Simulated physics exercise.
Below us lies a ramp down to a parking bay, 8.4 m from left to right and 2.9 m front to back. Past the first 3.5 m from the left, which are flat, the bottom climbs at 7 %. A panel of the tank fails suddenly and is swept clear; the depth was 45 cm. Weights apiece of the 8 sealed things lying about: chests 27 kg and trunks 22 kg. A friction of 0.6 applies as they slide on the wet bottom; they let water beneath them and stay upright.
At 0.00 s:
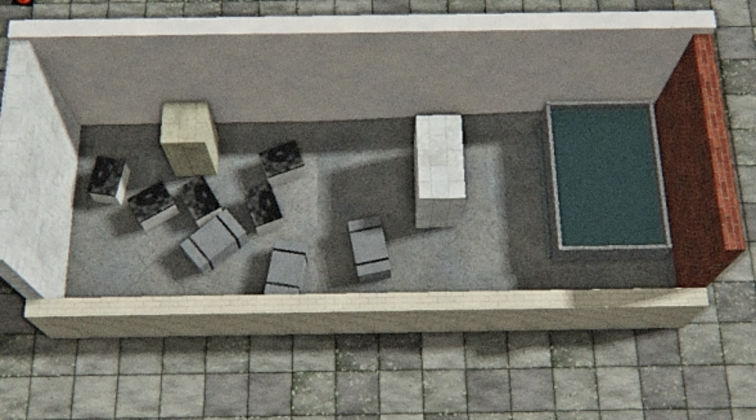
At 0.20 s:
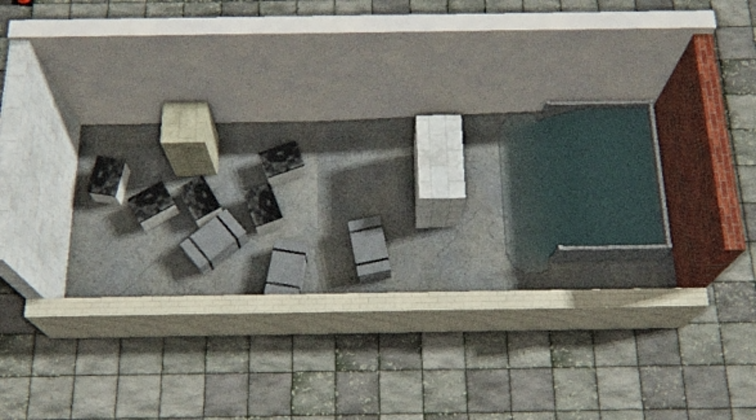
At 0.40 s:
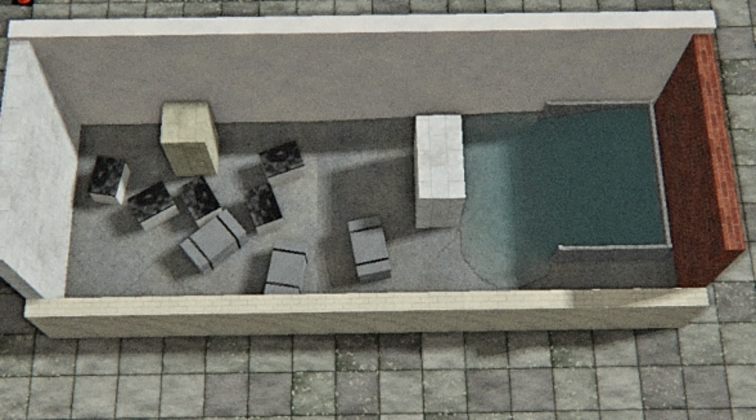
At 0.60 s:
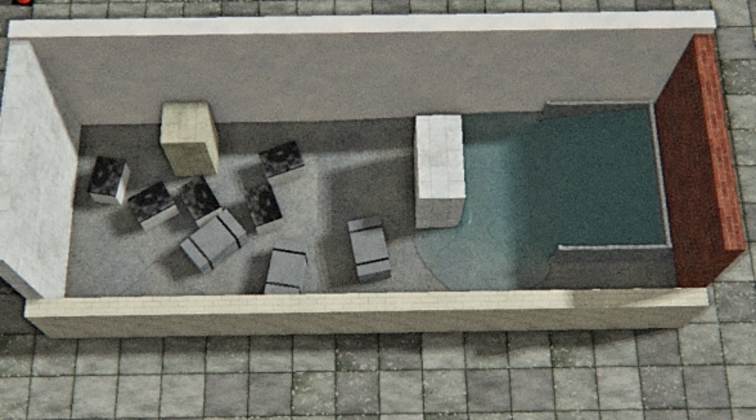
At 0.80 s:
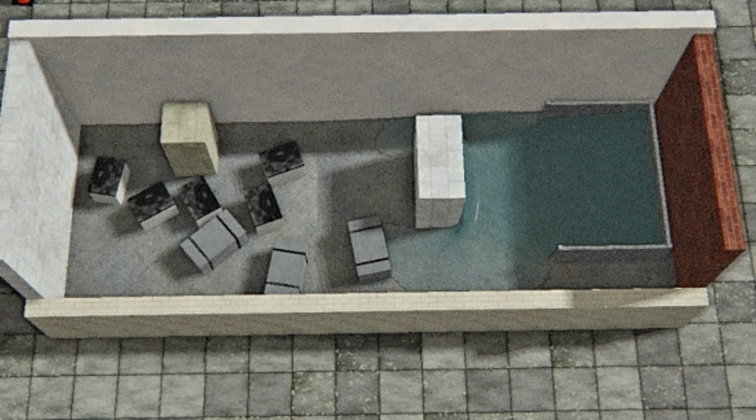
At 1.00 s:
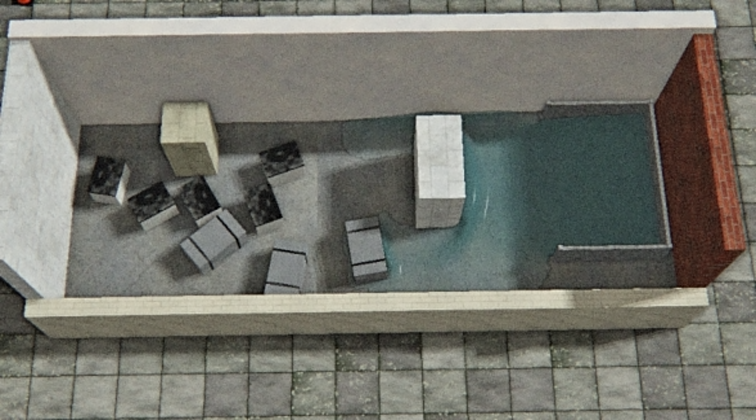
At the start, teal water sits inside a tank at the right end of a walled enclosure, with dark and grey boxes scattered to the left. The tank's left side opens and water spreads leftward across the floor, then passes around the white block and reaches the nearest grey box, while the boxes show no clear movement.
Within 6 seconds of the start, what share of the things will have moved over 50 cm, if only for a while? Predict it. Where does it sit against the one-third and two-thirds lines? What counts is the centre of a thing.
It's going to be the high band.
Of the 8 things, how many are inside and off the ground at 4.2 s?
Just then, the number is 5.
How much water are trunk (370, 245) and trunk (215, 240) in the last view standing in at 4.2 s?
Close to 13 and 8 centimetres.
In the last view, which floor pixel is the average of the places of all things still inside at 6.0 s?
Averaged position, last view: Near pixel (164, 209).
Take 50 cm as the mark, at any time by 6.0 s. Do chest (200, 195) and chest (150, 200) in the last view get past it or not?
First below it, second below it.
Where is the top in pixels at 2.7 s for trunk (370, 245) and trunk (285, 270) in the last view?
Around (279, 234) and (223, 252).
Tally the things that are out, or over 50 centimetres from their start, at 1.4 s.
Count then: 1.
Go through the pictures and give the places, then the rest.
A trunk at (371, 245), on the bottom; a chest at (106, 176) rests on the ground; 3.0 m2 under water; 0 of 8 have shifted, in the first picture.
A trunk at (371, 245) rests on the ground; a chest at (106, 176), on the bottom; 4.3 m2 under water; 0 of 8 have shifted, in the second picture.
A trunk at (371, 245) rests on the ground; a chest at (106, 176), on the bottom; 6.0 m2 under water; 0 of 8 have shifted, in the third picture.
A trunk at (371, 245) rests on the ground; a chest at (106, 176) rests on the ground; 7.1 m2 under water; 0 of 8 have shifted, in the fourth picture.
A trunk at (371, 245) rests on the ground; a chest at (106, 176), on the bottom; water covers 8.1 m2; 0 of 8 have shifted, in the fifth picture.
A trunk at (368, 246) rests on the ground, 4 cm from its start; a chest at (106, 176) rests on the ground; 8.7 m2 under water; 0 of 8 have shifted, in the sixth picture.
After 1.4 s 1 of 8 are over 50 cm from their spots; 0 afloat.
After 2.7 s 2 of 8 are over 50 cm from their spots; 1 afloat.
After 4.2 s 5 of 8 are over 50 cm from their spots; 5 afloat.
After 6.0 s 6 of 8 are over 50 cm from their spots, and 6 have been at some point; 6 afloat.
